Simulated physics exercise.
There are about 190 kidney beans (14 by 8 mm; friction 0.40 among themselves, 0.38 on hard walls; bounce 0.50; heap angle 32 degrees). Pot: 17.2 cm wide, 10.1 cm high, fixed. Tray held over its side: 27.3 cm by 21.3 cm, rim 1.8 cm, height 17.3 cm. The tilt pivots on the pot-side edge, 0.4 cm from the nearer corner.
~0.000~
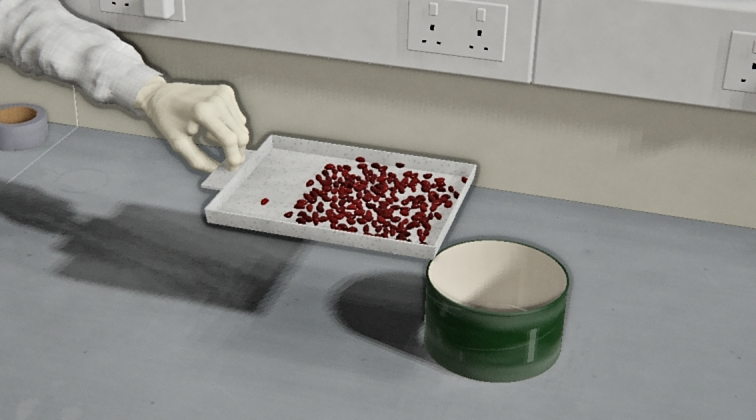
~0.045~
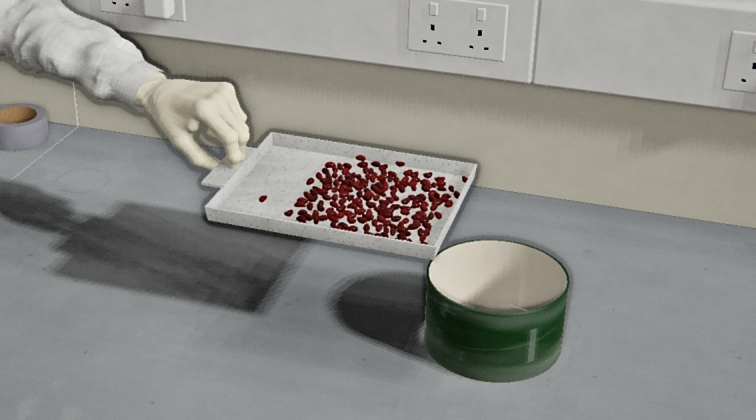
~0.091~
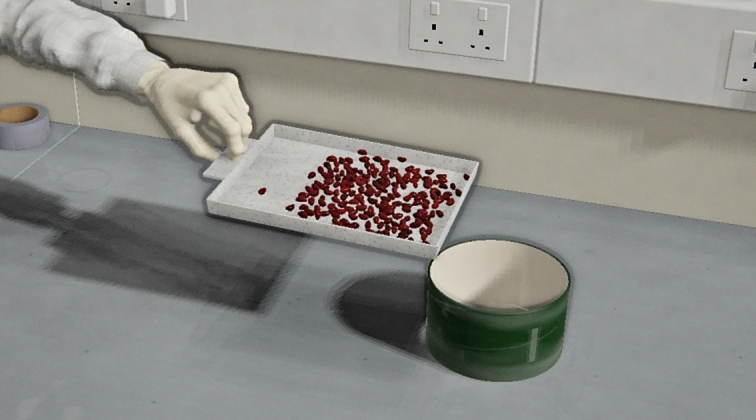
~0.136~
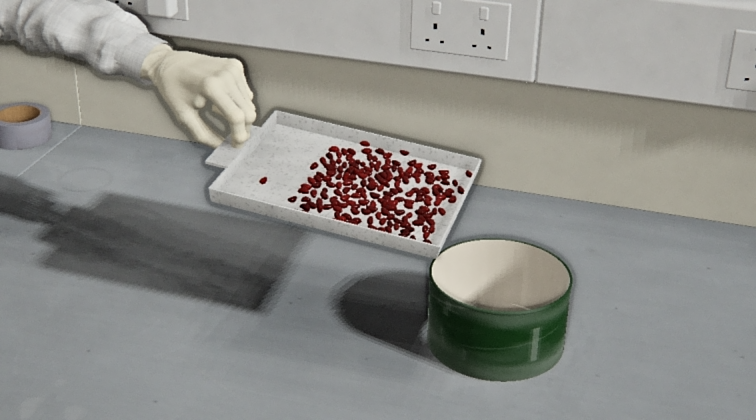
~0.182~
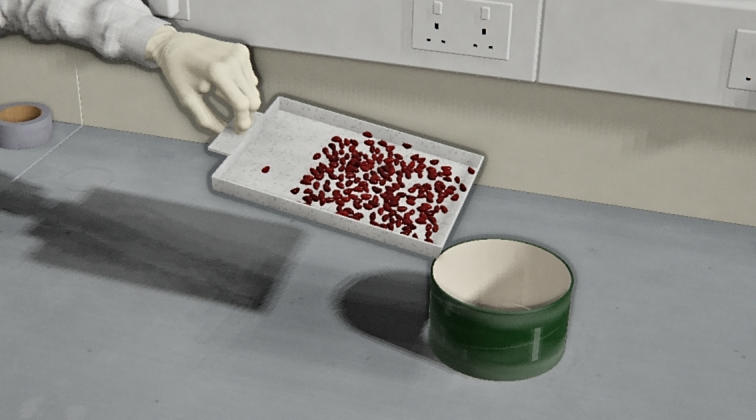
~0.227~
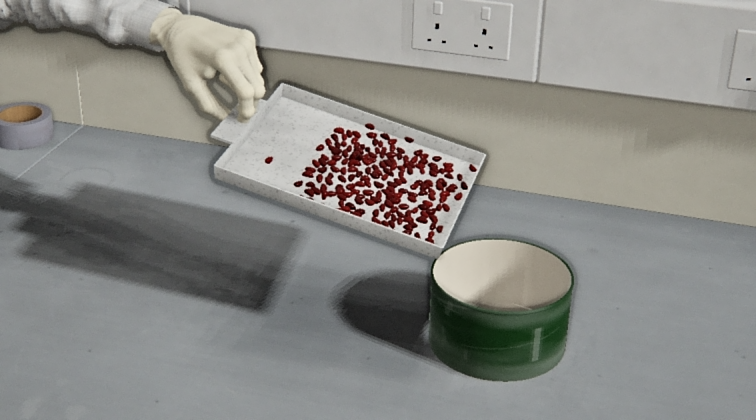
White tray of red kidney beans tilting gradually toward a green pot on a grey worktop, a gloved hand raising its left side.
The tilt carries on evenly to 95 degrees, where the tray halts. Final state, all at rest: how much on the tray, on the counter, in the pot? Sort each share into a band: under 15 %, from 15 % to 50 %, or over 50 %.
Tray: Under 15 %; counter: Over 50 %; pot: From 15 % to 50 %.
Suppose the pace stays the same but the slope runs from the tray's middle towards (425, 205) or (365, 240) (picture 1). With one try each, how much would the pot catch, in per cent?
About 65 per cent on the first try and 0 per cent on the second.
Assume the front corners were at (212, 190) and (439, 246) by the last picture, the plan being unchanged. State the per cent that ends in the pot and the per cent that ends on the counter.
Pot 0, counter 100.
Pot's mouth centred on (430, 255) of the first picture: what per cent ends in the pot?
The share would be some 0 per cent.
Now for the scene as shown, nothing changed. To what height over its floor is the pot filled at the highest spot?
Some 1.0 cm up.
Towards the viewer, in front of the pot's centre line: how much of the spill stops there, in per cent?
Estimate: Close to 100 per cent of the pieces.
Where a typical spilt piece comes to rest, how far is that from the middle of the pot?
About 18 cm from the centre.
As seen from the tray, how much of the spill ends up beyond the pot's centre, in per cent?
80 %.
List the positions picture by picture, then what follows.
The first frame shows tray tilt 0 degrees, front corners at (208, 208) and (433, 245); middle of the pieces at (376, 199); pot at (498, 274).
The second frame shows tray tilt 1 degrees, front corners at (208, 206) and (434, 245); middle of the pieces at (376, 198).
The third frame shows tray tilt 3 degrees, front corners at (210, 199) and (436, 245); middle of the pieces at (378, 194).
The fourth frame shows tray tilt 6 degrees, front corners at (212, 188) and (438, 245), lowest corner right front; middle of the pieces at (380, 189).
The fifth frame shows tray tilt 10 degrees, front corners at (215, 176) and (440, 245), lowest corner right front; middle of the pieces at (382, 183).
The sixth frame shows tray tilt 13 degrees, front corners at (217, 165) and (441, 246), lowest corner right front; middle of the pieces at (384, 178); pot at (502, 273). Its pace works out near 80 degrees a second.
Then, at 0.72 s, tilt 53 degrees; the tray holds 100 %, the pot 0 %.
After 1.04 s, tilt 78 degrees; the tray holds 90 %, the pot 0 %.
After 1.46 s, tilt 95 degrees; the tray holds 5 %, the pot 30 %.
In the end, at 3.1 s, tray 0 %, counter 65 %, pot 35 %.
